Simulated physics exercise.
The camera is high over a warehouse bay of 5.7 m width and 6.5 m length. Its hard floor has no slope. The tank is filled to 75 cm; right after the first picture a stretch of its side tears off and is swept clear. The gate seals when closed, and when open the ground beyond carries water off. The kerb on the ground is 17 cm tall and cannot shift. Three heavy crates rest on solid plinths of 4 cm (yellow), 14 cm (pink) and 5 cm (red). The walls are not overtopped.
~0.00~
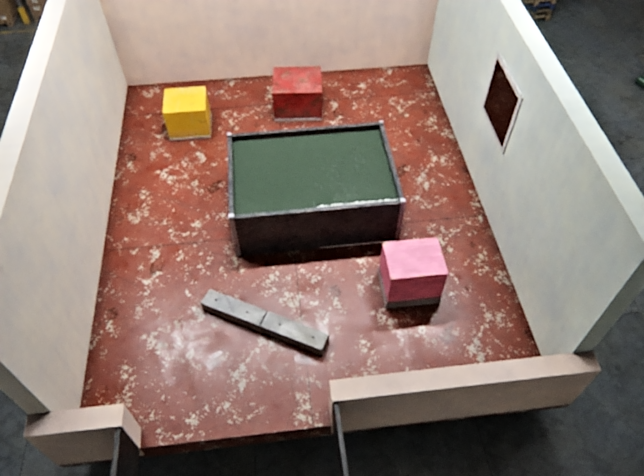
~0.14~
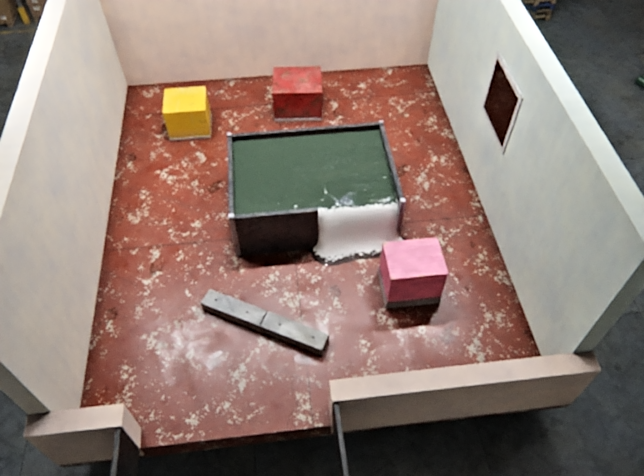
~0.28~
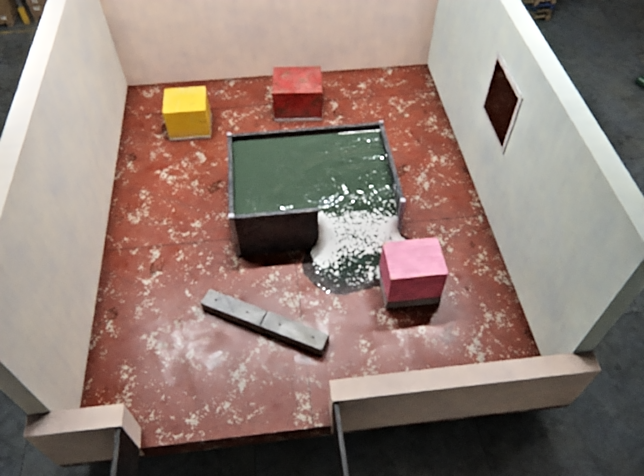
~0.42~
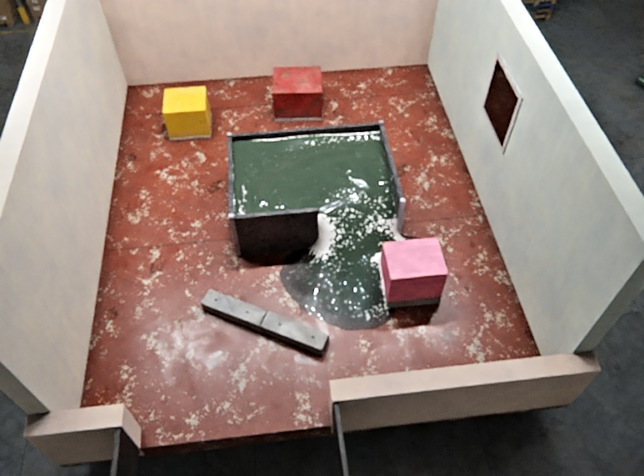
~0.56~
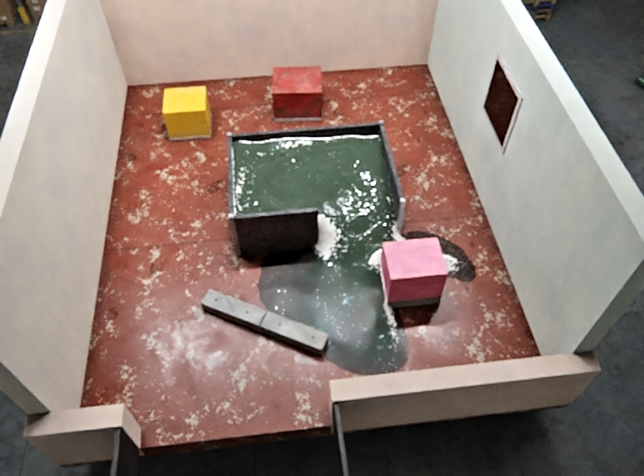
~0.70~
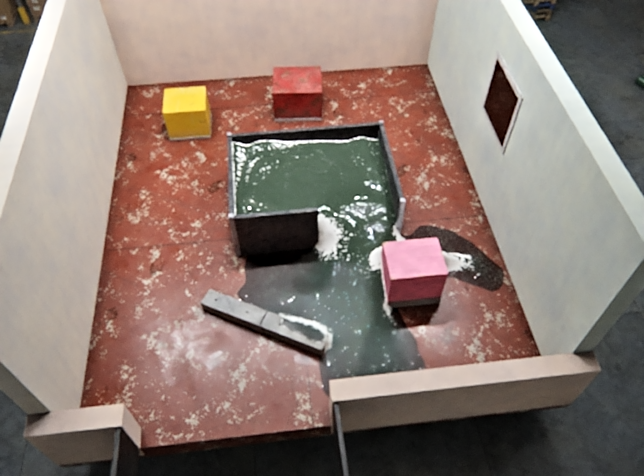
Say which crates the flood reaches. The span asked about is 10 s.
The yellow crate is soaked; the pink crate gets wet; the red crate is wetted.
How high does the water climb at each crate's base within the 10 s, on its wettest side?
Peaks in cm: Yellow 12, pink 60, red 11.
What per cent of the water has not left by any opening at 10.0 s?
About 86 per cent.
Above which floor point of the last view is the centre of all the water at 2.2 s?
At about (351, 253).
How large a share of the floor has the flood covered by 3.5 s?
Near 70 per cent is wet.
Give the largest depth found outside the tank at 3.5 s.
Roughly 25 cm.
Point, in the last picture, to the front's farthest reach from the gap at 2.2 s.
At about (77, 434).
After 1.4 s water covers 25 % of the floor and is deepest (52 cm) near (383, 263); yellow plinth not reached, pink plinth reached, red plinth not reached.
After 2.2 s water covers 40 % of the floor and is deepest (38 cm) near (383, 263); yellow plinth not reached, pink plinth reached, red plinth not reached.
After 3.5 s water covers 70 % of the floor and is deepest (25 cm) near (354, 402); yellow plinth not reached, pink plinth reached, red plinth reached.
After 6.0 s water covers 90 % of the floor and is deepest (16 cm) near (314, 326); yellow plinth reached, pink plinth reached, red plinth reached.
After 10.0 s water covers 100 % of the floor and is deepest (12 cm) near (165, 116); highest at the yellow plinth 12 cm, highest at the pink plinth 60 cm, highest at the red plinth 11 cm.
